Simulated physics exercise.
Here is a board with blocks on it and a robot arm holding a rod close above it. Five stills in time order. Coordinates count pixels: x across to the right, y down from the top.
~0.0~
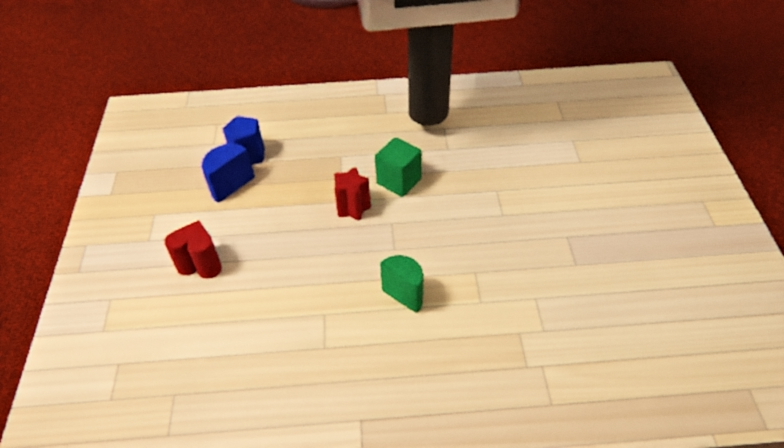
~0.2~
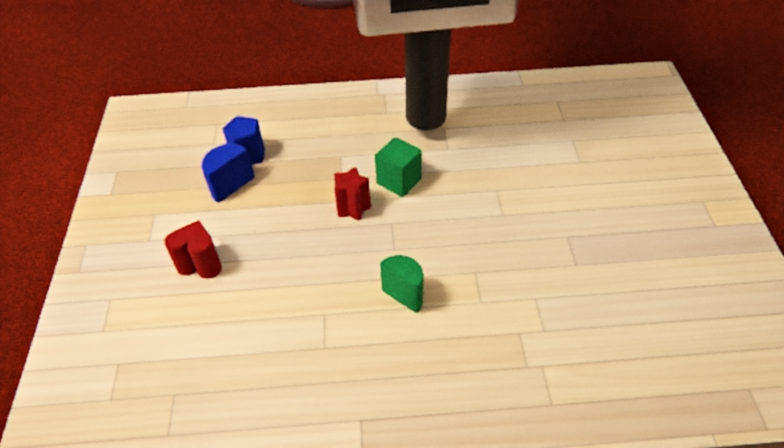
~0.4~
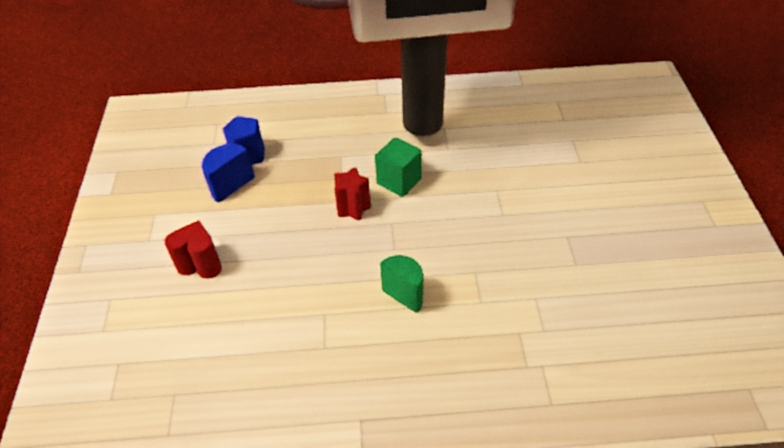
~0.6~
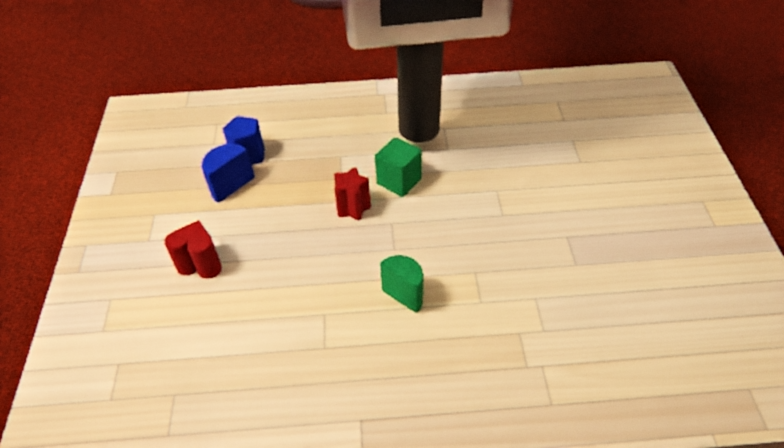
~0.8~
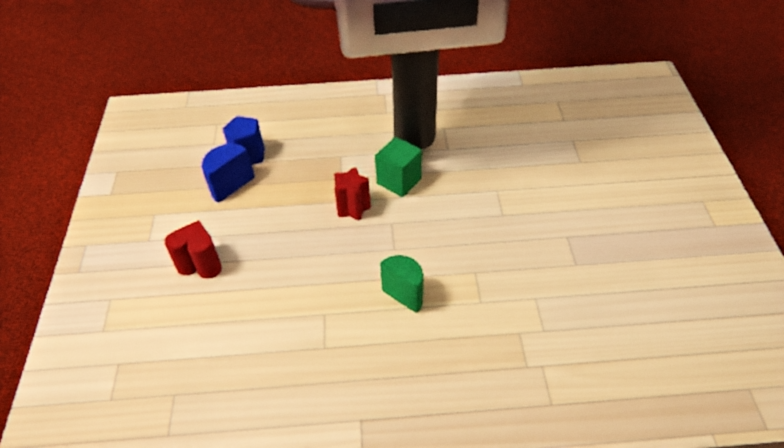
The dark rod held by the robot arm starts above the green cube near the far edge of the board, then moves a short way toward the viewer and slightly left. It ends close behind the cube, while the red, blue and green blocks all stay still.
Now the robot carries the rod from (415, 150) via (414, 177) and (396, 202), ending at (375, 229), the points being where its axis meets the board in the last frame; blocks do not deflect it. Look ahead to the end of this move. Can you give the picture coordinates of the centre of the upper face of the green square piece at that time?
Somewhere near (355, 231).
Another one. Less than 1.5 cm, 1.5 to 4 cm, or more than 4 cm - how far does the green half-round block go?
Its final spot will lie within 1.5 cm of the current one.
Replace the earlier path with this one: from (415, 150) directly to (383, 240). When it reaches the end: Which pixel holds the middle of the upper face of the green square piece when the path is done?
In the picture, that point is around (367, 245).
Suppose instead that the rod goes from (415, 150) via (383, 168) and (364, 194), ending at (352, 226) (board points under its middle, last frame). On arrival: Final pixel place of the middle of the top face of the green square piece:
Its top middle will sit at (392, 203).
The first path, step by step. Halfway along, rod (404, 177); red star-shaped block (342, 185), turned 45° clockwise; green square piece (382, 188).
At the end, rod (374, 215); red star-shaped block (333, 191), turned 85° clockwise; green square piece (355, 231), turned 15° anticlockwise; green half-round block not moved.
